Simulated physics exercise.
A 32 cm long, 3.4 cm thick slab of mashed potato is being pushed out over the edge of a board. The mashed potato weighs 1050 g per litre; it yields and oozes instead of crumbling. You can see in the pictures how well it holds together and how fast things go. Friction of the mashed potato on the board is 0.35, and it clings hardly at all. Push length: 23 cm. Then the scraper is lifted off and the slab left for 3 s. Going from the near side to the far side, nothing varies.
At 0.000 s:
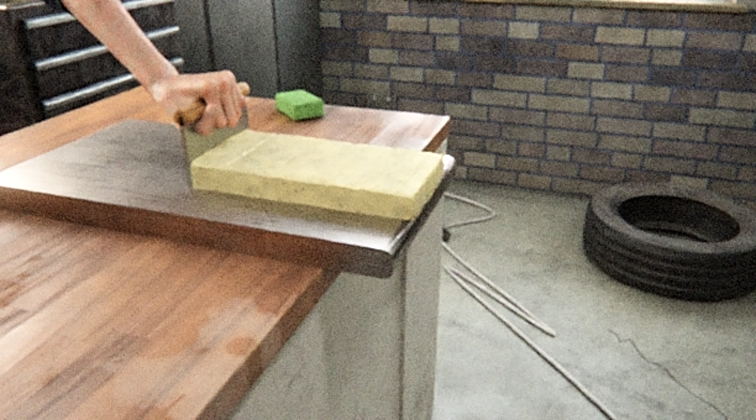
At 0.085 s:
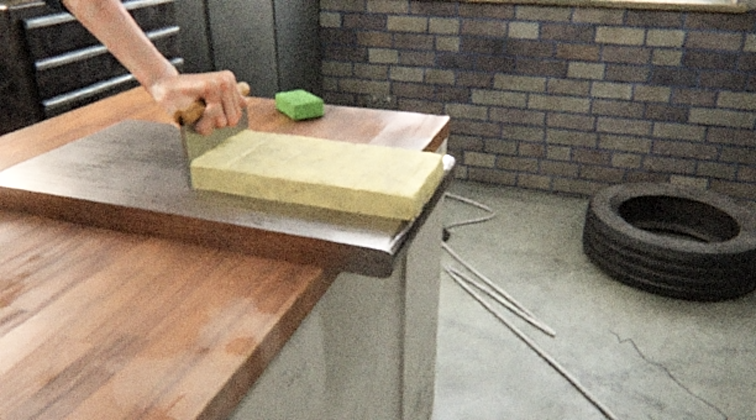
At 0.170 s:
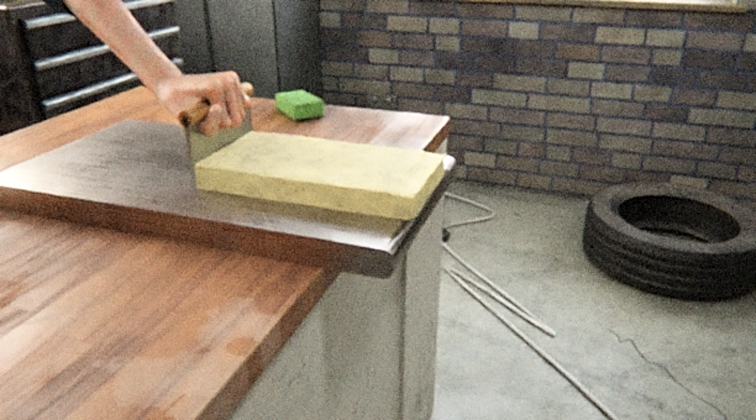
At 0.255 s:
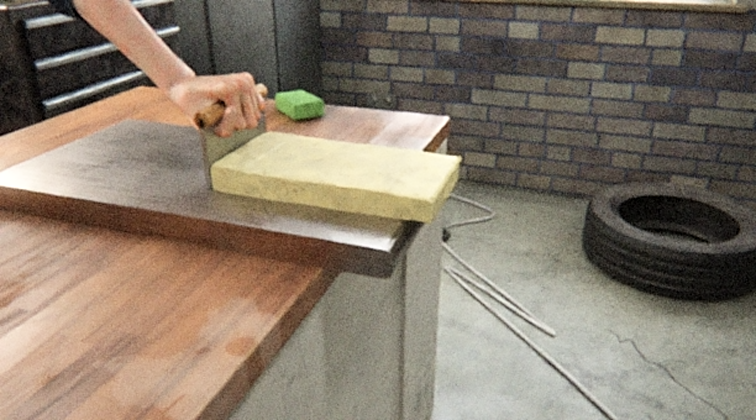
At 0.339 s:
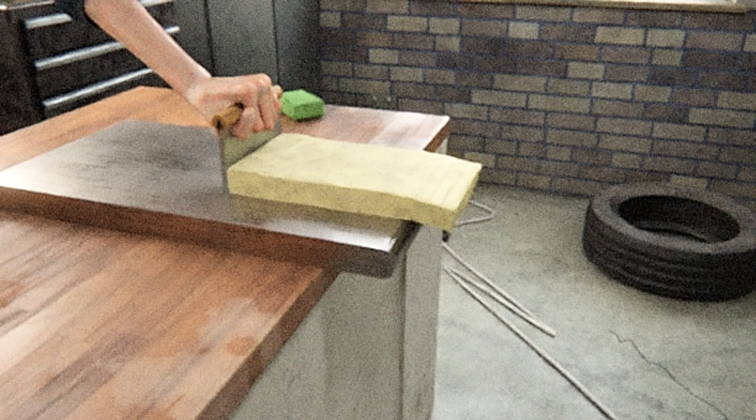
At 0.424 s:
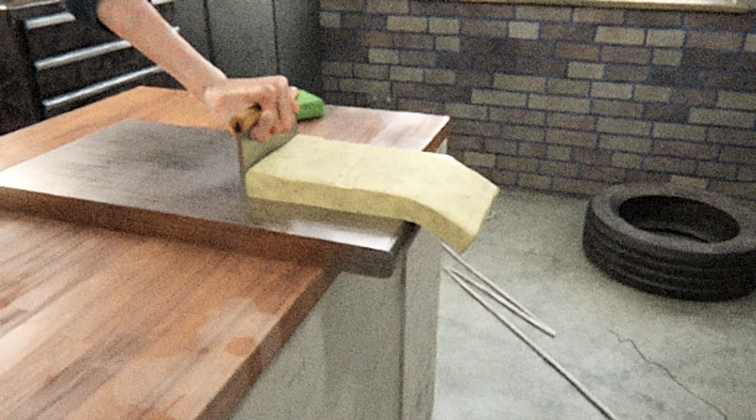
Hand pushing a pale yellow slab rightward across a dark board with a scraper, its front end sliding past the edge and bending downward.
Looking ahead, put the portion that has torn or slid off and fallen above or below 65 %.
It ends up greater than 65 percent.
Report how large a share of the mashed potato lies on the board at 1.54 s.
0 percent.
After 0.76 s, 41 % lies on the board and 0 % has fallen.
After 1.15 s, 16 % lies on the board and 40 % has fallen.
After 1.54 s, none lies on the board and 100 % has fallen.
After 1.93 s, none lies on the board and 100 % has fallen.
After 3.93 s, at the end, none lies on the board and 100 % has fallen.
